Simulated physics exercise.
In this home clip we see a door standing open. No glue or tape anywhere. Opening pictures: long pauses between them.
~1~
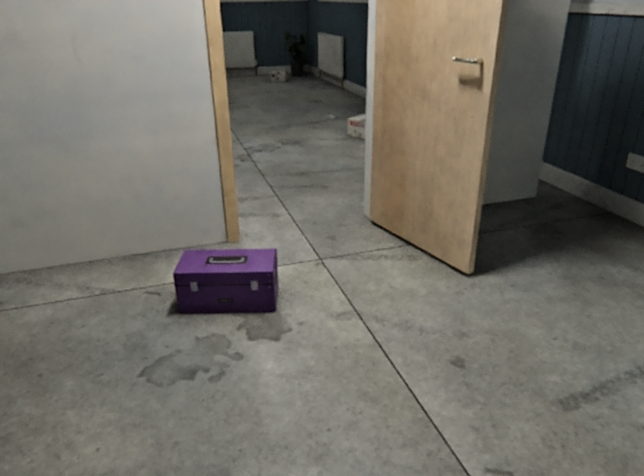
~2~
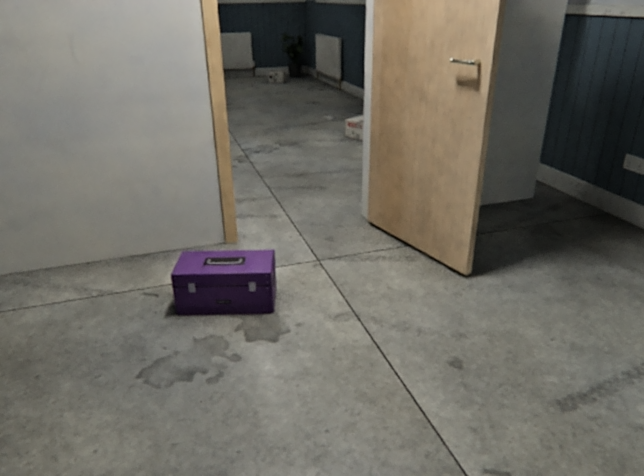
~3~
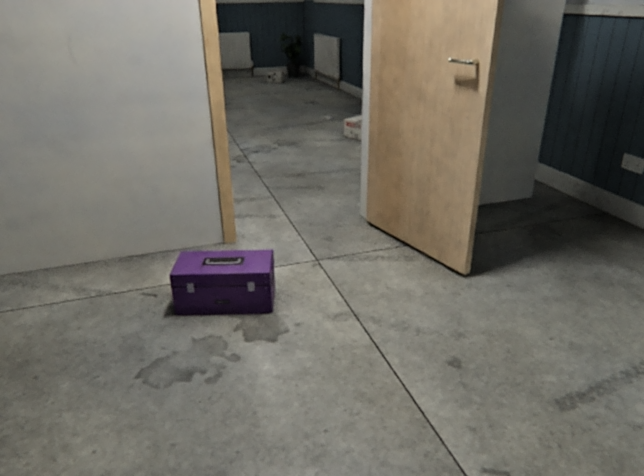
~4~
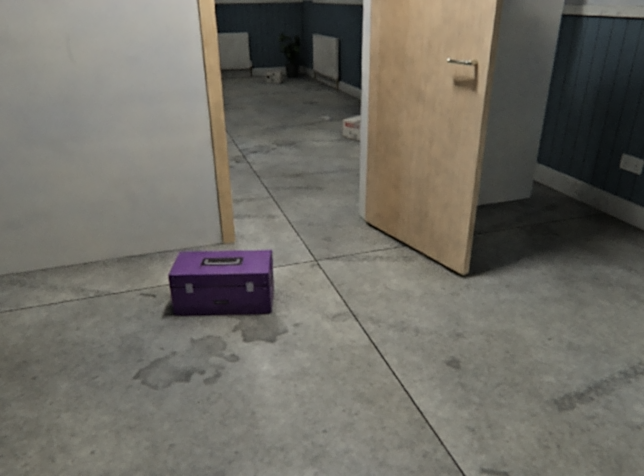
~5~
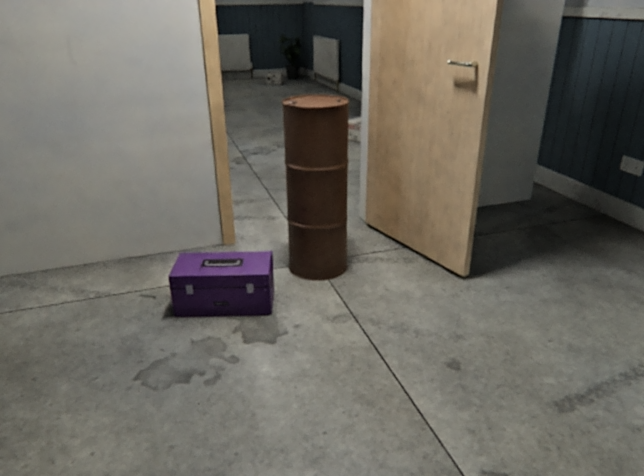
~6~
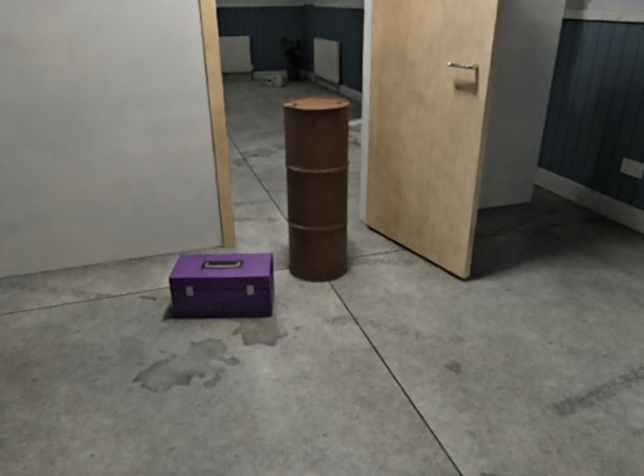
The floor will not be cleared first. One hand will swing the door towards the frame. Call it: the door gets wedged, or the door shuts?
It gets wedged.
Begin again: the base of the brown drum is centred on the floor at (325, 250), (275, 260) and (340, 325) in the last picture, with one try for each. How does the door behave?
The door is obstructed the first time, is obstructed the second time and finishes its swing the third time.
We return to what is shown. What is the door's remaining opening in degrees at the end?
Angle: About 60°.
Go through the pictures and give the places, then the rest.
Door wide open and still; purple toolbox (229, 280), in the first frame.
Door wide open and still; purple toolbox (227, 281), in the second frame.
Door wide open and still; purple toolbox (225, 281), in the third frame.
Door wide open and still; purple toolbox (224, 282), in the fourth frame.
Door wide open and still; purple toolbox (224, 283), in the fifth frame.
Door wide open and still; brown drum (317, 191); purple toolbox (225, 285), in the sixth frame.
Then, 0.40 s later than the last frame, door 91° open.
Then, 0.50 s later than the last frame, door 83° open.
Then, 0.70 s later than the last frame, door 64° open.
Then, 0.80 s later than the last frame, door 58° open.
When it is over, door 58° open; both as before. End places, in pixels of the last picture, brown drum near (315, 191).
